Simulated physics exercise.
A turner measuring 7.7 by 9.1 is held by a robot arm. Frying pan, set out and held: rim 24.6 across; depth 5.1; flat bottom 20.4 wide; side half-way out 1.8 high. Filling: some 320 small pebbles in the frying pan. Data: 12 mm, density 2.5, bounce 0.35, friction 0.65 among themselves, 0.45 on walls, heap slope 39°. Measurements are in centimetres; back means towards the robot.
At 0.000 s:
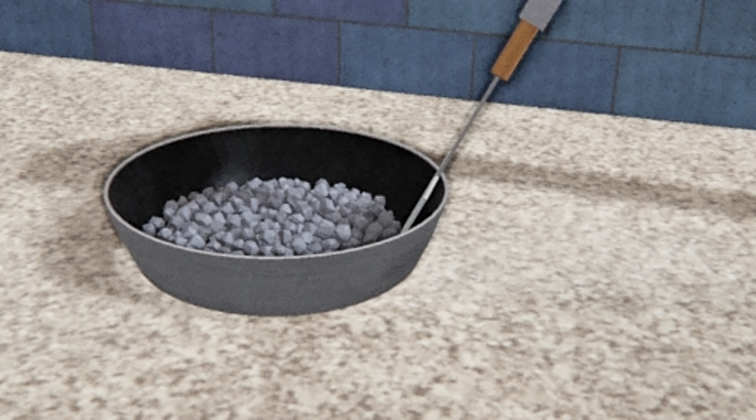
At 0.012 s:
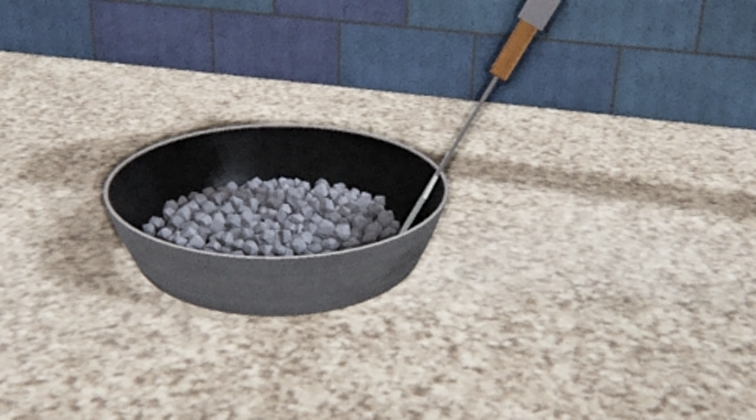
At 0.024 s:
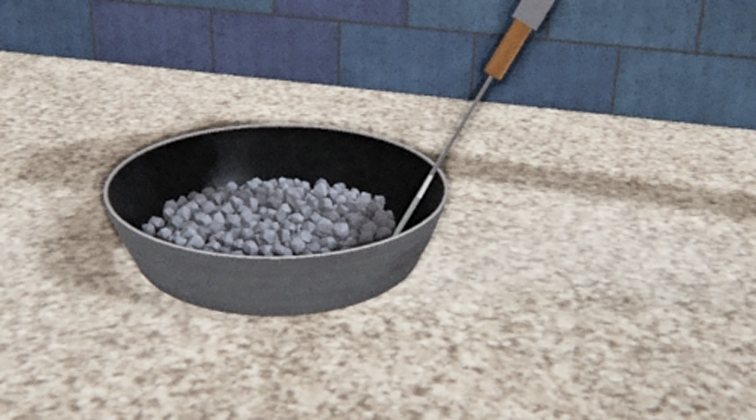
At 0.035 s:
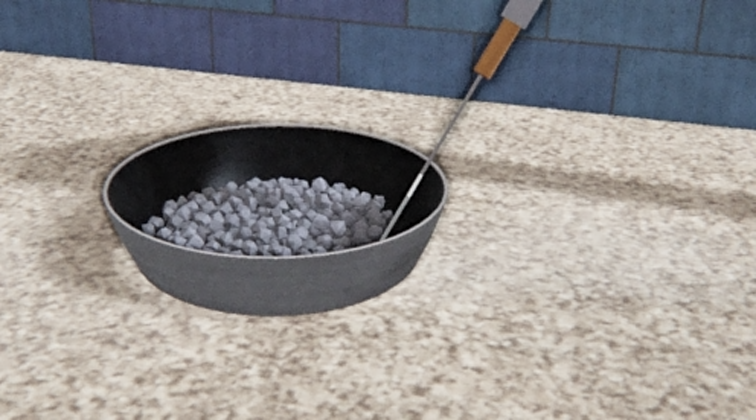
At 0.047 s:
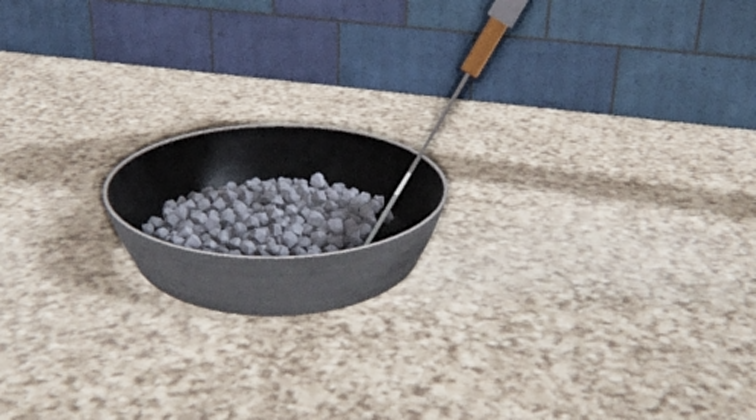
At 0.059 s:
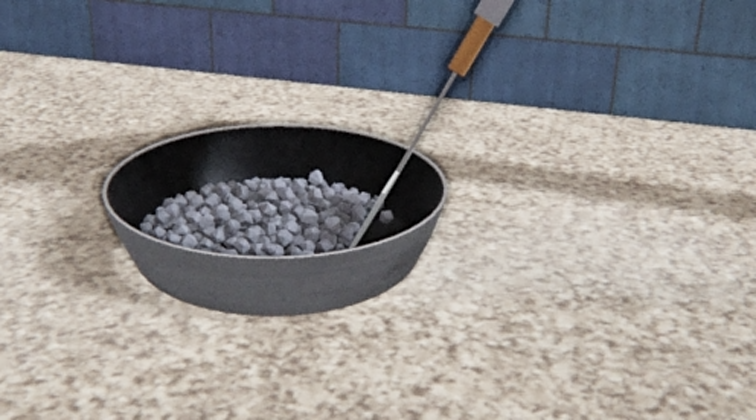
A turner with a wooden-coloured grip rests at the right side of a dark frying pan heaped with small grey pebbles, barely moving at first. It then slides left through the pan, nudging the pebbles at the heap's right edge leftward and leaving a stray one behind on the right.
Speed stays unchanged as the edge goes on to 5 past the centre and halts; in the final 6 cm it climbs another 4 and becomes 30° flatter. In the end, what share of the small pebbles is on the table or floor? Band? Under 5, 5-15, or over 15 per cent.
Under 5 per cent.
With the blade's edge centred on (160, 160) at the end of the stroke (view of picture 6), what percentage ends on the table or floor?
I'd estimate about 25 per cent.
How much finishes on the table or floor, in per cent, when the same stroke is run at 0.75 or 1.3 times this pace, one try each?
Near 0 and near 5 percent respectively.
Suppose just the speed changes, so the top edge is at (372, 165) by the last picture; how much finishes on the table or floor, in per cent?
That share would be some 15 percent.
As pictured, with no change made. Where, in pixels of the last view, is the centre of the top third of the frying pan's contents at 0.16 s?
I'd put it somewhere near (224, 201).
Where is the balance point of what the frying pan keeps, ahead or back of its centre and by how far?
Forward offset: Roughly 4.5 cm.
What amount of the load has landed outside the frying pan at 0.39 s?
Share at that moment: About 0 %.
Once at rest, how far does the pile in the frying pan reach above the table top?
It reaches about 5.5 cm.
By 0.11 s, sloping 64°, highest piece 4 above the table; 321 in the frying pan.
By 0.16 s, sloping 51°, highest piece 5 above the table; 321 in the frying pan.
By 0.39 s, sloping 34°, highest piece 6 above the table; 321 in the frying pan.
By 1.44 s, sloping 34°, highest piece 6 above the table; 321 in the frying pan.
Final count, 321 in the frying pan. That is 0 % on the table or floor.
